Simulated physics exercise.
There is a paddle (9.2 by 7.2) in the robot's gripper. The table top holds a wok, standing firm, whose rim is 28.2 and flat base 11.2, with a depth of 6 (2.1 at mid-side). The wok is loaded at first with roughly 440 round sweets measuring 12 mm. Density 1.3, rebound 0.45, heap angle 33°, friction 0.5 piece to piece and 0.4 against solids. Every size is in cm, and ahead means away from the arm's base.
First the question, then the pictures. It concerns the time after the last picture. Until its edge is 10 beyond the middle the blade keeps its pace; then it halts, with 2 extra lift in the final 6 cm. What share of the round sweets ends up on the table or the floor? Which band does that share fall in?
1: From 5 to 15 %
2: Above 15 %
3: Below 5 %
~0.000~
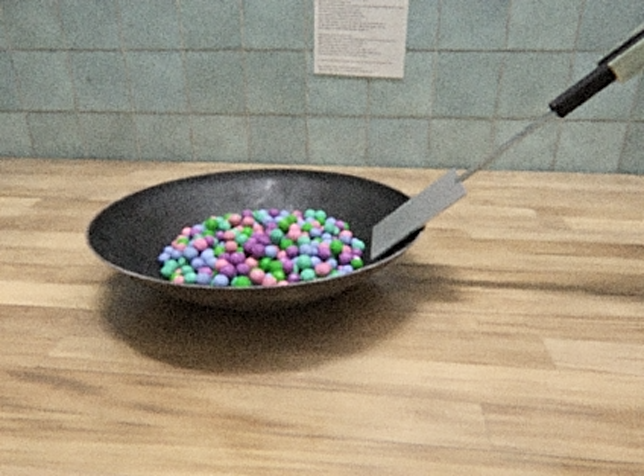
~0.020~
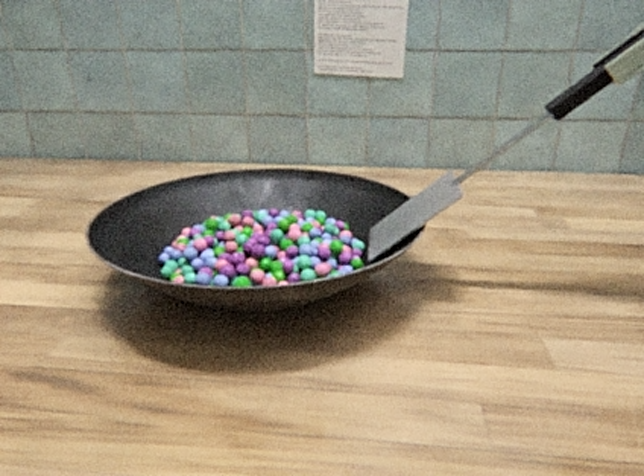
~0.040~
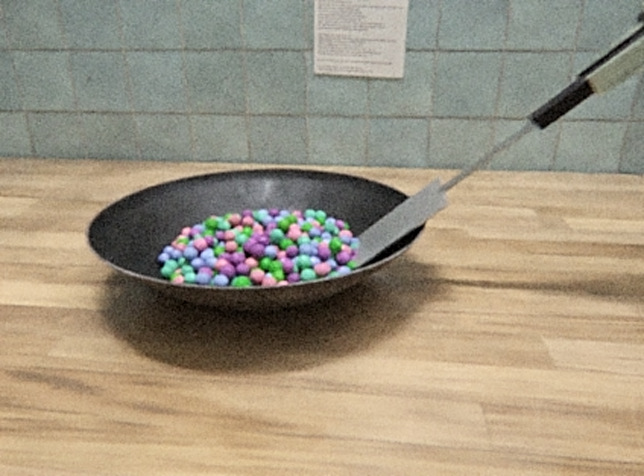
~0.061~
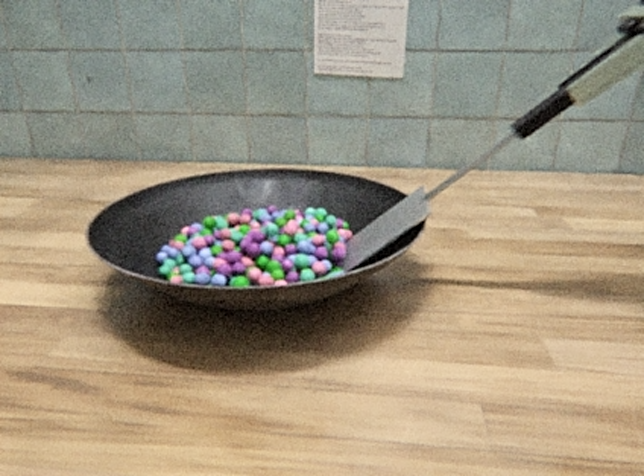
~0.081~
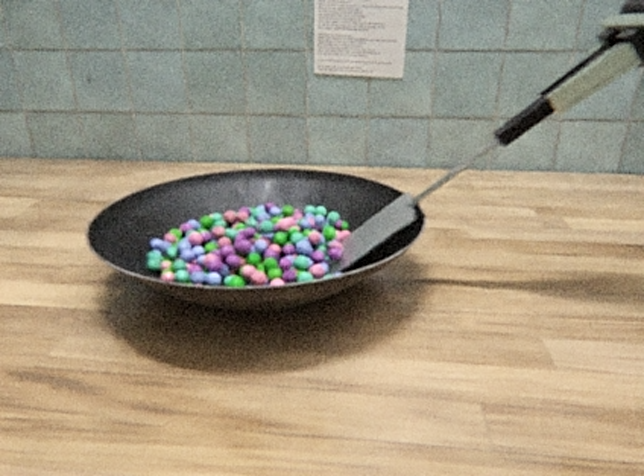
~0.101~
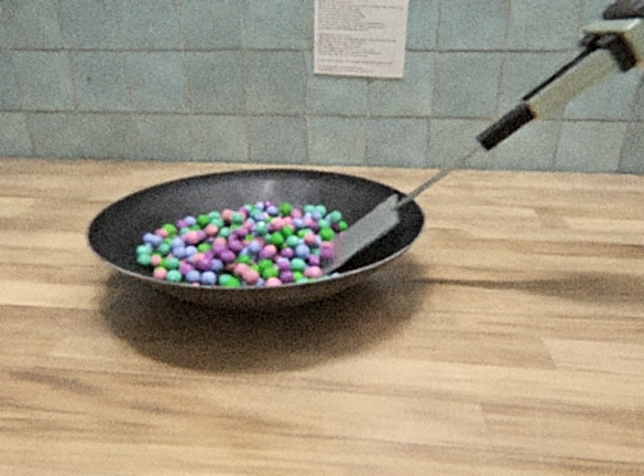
Above 15 %.
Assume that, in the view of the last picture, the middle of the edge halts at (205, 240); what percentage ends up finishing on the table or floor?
Roughly 0 per cent.
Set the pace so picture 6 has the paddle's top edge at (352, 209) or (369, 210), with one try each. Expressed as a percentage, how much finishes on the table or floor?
Estimates: About 35 %, about 35 %.
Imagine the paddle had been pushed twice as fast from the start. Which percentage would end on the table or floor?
In that case, around 45 per cent would end on the table or floor.
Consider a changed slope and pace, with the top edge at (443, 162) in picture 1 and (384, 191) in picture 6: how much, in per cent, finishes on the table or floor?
Roughly 25 percent ends up there.
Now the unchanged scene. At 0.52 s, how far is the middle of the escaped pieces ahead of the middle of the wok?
I reckon roughly 20 centimetres.
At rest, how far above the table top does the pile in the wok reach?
Close to 5.5 centimetres high.
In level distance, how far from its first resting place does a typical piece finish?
It works out to roughly 4 cm.
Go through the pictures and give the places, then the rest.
In the first picture, paddle top edge at (460, 180), sloping 41°; upper third of the load around (262, 242), from x 165 to 360, top at y 215; 445 in the wok.
In the second picture, paddle top edge at (457, 182), sloping 41°; upper third of the load around (262, 242), from x 165 to 360, top at y 215.
In the third picture, paddle top edge at (443, 190), sloping 41°; upper third of the load around (262, 242), from x 165 to 355, top at y 215.
In the fourth picture, paddle top edge at (427, 198), sloping 41°; upper third of the load around (263, 239), from x 165 to 345, top at y 210.
In the fifth picture, paddle top edge at (411, 204), sloping 41°; upper third of the load around (252, 238), from x 155 to 345, top at y 210.
In the sixth picture, paddle top edge at (396, 208), sloping 41°; upper third of the load around (243, 240), from x 145 to 345, top at y 205; 445 in the wok.
By 0.19 s, sloping 41°, highest piece 5 above the table; 445 in the wok.
By 0.27 s, sloping 41°, highest piece 7 above the table; 445 in the wok.
By 0.52 s, sloping 41°, highest piece 7 above the table; 329 in the wok, 96 on the table or floor, 20 on the blade or in flight.
By 1.57 s, sloping 41°, highest piece 5 above the table; 328 in the wok, 117 on the table or floor.
Final count, 328 in the wok, 117 on the table or floor. That is 26 % on the table or floor.
